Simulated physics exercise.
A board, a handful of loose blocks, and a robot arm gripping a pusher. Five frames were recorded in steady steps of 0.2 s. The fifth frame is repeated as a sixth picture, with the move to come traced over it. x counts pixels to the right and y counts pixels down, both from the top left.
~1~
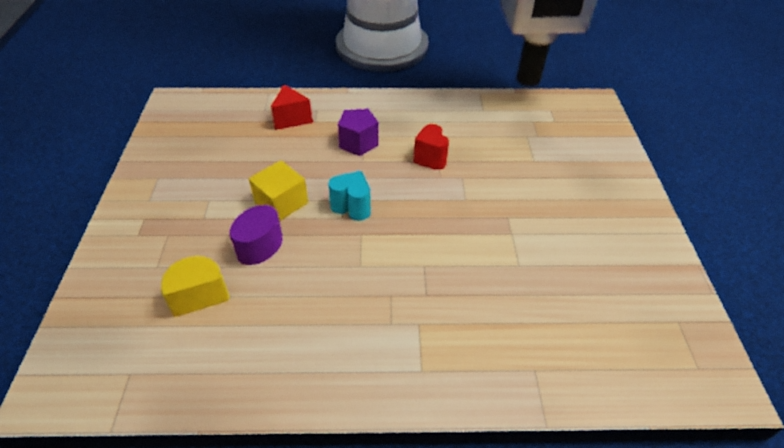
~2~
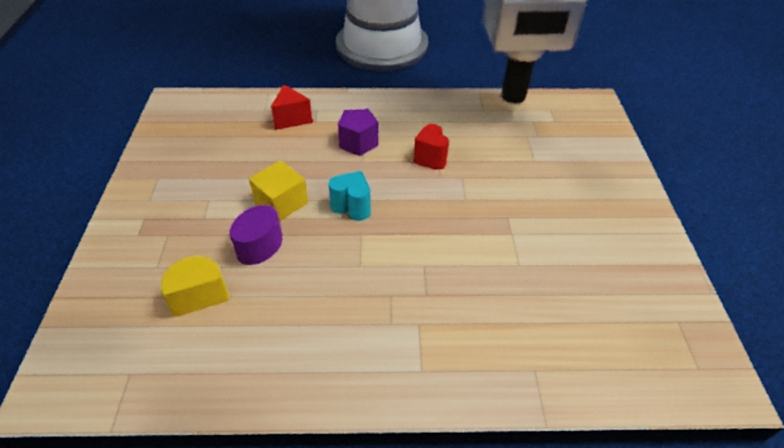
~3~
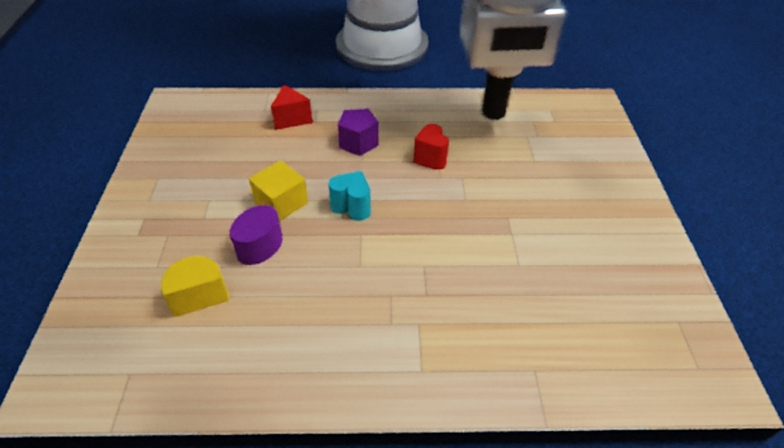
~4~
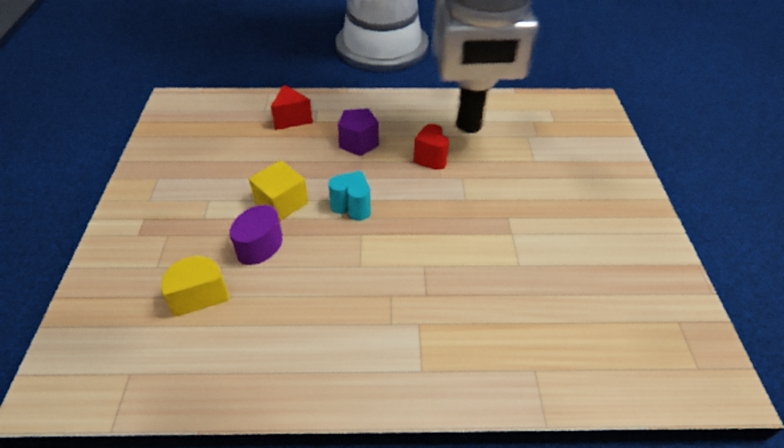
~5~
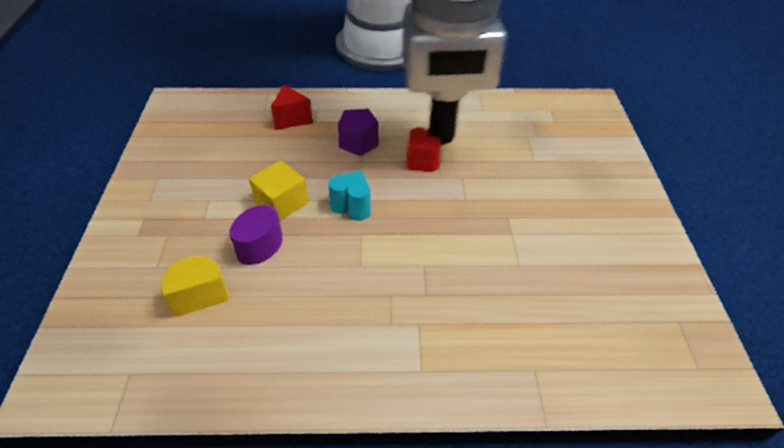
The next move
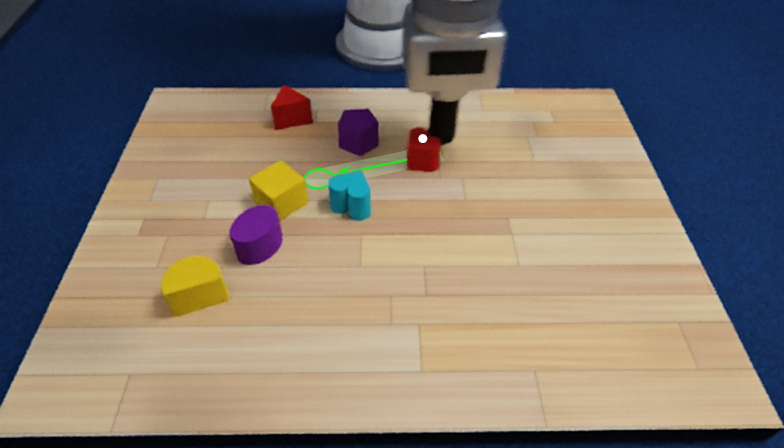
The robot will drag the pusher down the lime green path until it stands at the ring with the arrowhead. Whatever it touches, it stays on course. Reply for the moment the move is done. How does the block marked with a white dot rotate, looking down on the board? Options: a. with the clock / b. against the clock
It's b.
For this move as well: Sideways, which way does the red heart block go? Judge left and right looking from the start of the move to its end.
To the path's left.
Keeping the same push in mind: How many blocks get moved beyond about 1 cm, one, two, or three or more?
The number of blocks that move over 1 cm is one.
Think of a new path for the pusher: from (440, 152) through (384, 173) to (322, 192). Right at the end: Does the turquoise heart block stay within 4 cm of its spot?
Yes, it checks out.
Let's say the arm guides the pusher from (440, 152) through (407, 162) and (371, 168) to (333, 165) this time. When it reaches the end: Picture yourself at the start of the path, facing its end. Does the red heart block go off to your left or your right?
It shifts to the left.
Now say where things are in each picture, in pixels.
In the first picture, pusher tip (528, 81); block tops, turquoise heart block (351, 183); purple five-sided block (358, 119); red heart block (433, 135).
In the second picture, pusher (513, 98); blocks unchanged.
In the third picture, pusher (493, 114); blocks unchanged.
In the fourth picture, pusher (469, 127); blocks unchanged.
In the fifth picture, pusher (441, 137); turquoise heart block (351, 183); purple five-sided block (358, 119); red heart block (423, 139).
Path on the board, straight from (440, 152) to (318, 179); the dot is on the red heart block.
What follows on the original path. One third of the way, pusher (400, 146); red heart block (386, 151), turned 20° anticlockwise.
Two thirds of the way, pusher (359, 155); turquoise heart block (348, 186); red heart block (364, 163), turned 65° anticlockwise.
At the end, pusher (317, 163); turquoise heart block (348, 187); purple five-sided block in place; red heart block (362, 164), turned 85° anticlockwise.
